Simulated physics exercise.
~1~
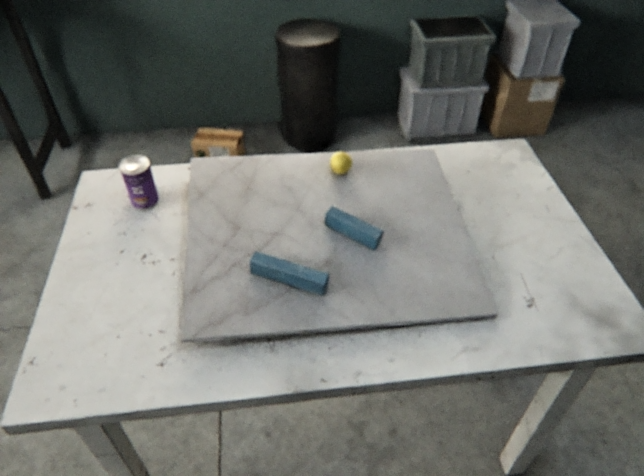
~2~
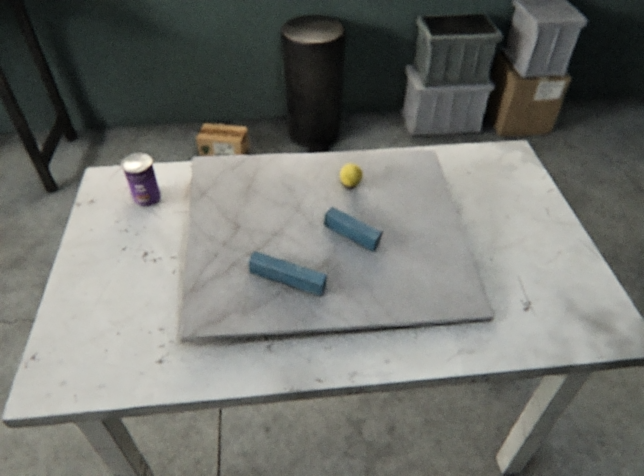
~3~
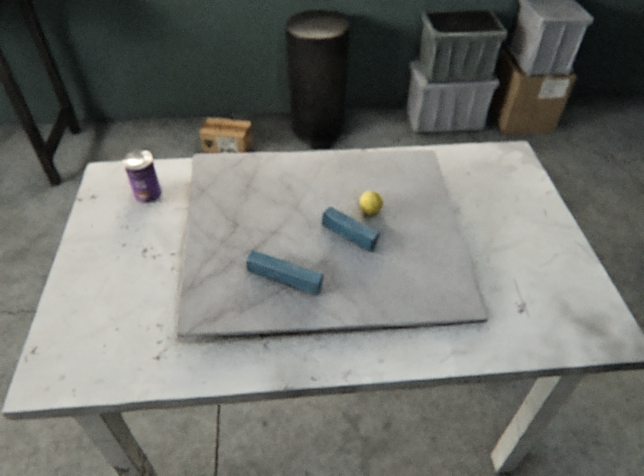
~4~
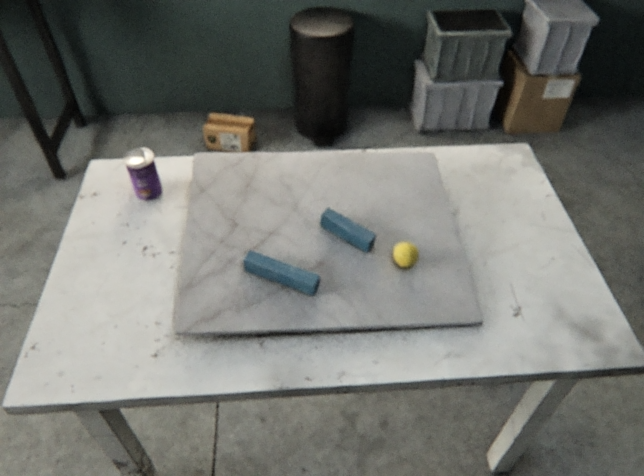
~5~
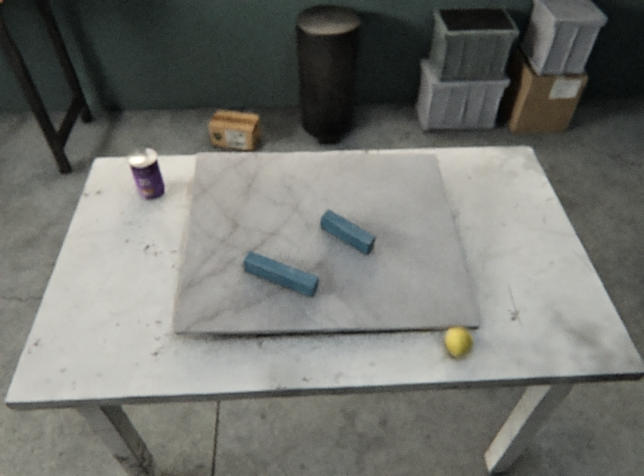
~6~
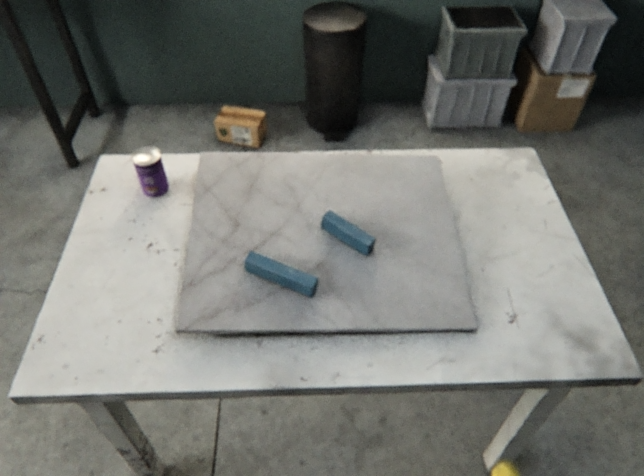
On a pale table with a tilted board, a small yellow lemon rolled toward the viewer and to the right, passing two fixed blue blocks, then left the board and went over the table's near edge, while the purple tin stayed put.
